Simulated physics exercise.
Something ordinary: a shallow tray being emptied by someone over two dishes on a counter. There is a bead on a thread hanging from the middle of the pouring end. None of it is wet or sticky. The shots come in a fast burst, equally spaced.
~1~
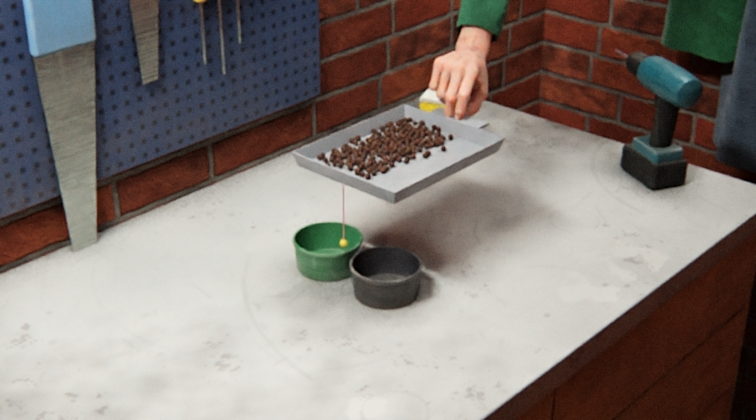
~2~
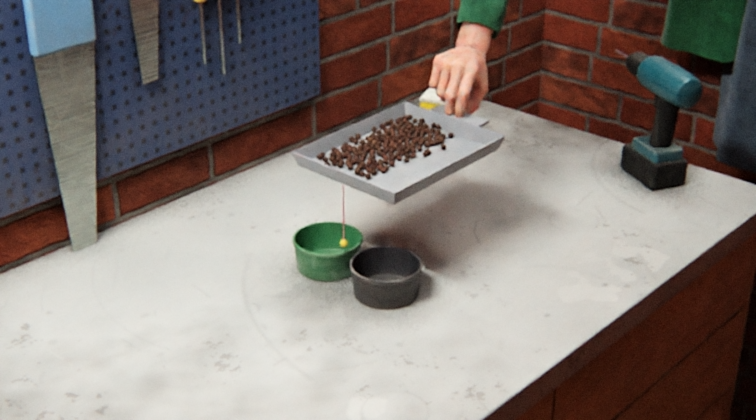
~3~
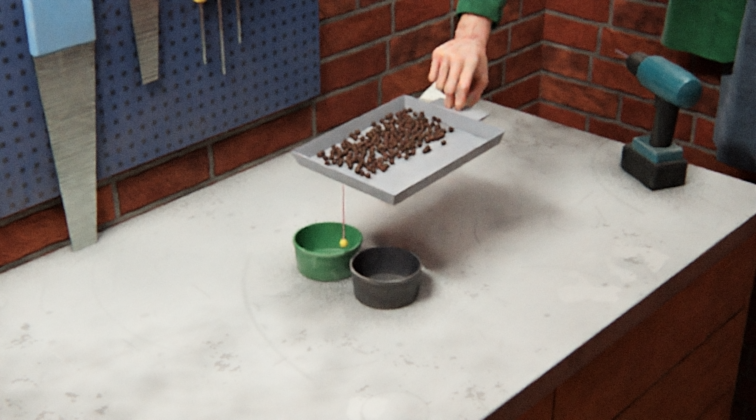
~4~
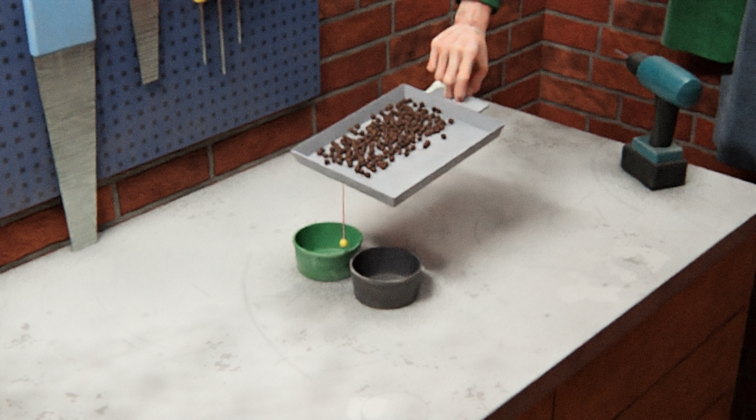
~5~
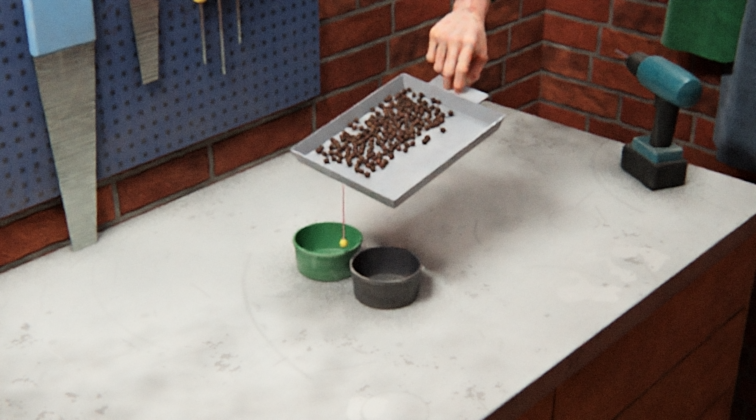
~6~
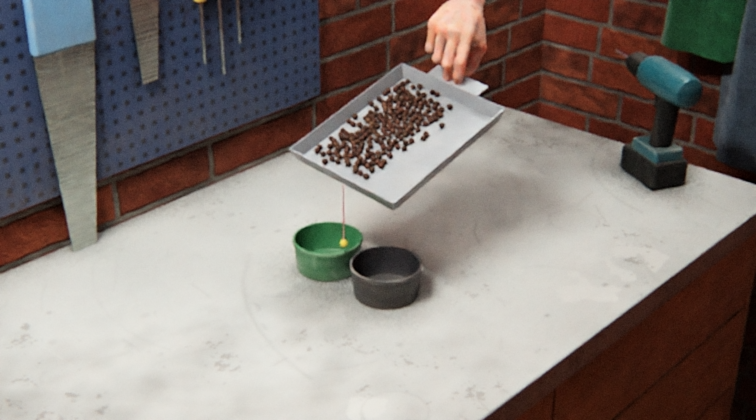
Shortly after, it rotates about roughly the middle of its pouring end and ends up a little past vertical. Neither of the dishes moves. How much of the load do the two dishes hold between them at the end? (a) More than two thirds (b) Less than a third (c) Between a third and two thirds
The answer is c.
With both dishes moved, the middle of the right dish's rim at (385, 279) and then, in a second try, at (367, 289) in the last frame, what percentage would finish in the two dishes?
First position: Some 90 %; second position: Some 80 %.
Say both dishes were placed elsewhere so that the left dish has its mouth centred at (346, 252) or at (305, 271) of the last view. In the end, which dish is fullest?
Run 1: The one on the right side. Run 2: The one on the right side.
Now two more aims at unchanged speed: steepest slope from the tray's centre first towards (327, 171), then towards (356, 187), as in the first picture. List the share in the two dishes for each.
Case one 40 %; case two 0 %.
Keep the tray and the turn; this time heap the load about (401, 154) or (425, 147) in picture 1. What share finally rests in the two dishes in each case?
It would be about 40 per cent for the first and about 40 per cent for the second.
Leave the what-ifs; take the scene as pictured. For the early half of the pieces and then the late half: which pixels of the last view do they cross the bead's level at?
Around (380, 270) first; around (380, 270) second.
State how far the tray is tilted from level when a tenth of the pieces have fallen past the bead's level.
Reading: Some 60°.
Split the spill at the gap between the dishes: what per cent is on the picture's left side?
About 40 per cent.
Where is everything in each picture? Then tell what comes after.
Corners of the pouring end (299, 152) and (394, 189), level; middle of the load (386, 145), allspice berries; left dish (304, 261); right dish (363, 289); bead on its thread (344, 243), in the first picture.
Corners of the pouring end (298, 152) and (394, 190), level; middle of the load (386, 144), in the second picture.
Corners of the pouring end (298, 151) and (394, 191), tipped barely, lowest at the right corner; middle of the load (386, 140), in the third picture.
Corners of the pouring end (298, 150) and (393, 194), tipped a little, lowest at the right corner; middle of the load (386, 134), in the fourth picture.
Corners of the pouring end (297, 149) and (393, 196), tipped a little, lowest at the right corner; middle of the load (385, 129), in the fifth picture.
Corners of the pouring end (296, 148) and (393, 198), tipped clearly, lowest at the right corner; middle of the load (384, 126), roughly a third on the move; left dish (304, 261); right dish (363, 289), in the sixth picture.
Just after the last frame, tray tipped steeply; the larger part on the tray; just a few in the right dish; about a tenth outside both; about a tenth in the air.
A moment on, tray tipped past a quarter turn; just a few on the tray; roughly a third in the right dish; roughly half outside both; about a tenth in the air.
Further on, tray tipped past a quarter turn; roughly half in the right dish; roughly half outside both.
When it is over, tray tipped past a quarter turn; roughly half in the right dish; not one in the left dish; roughly half outside both.
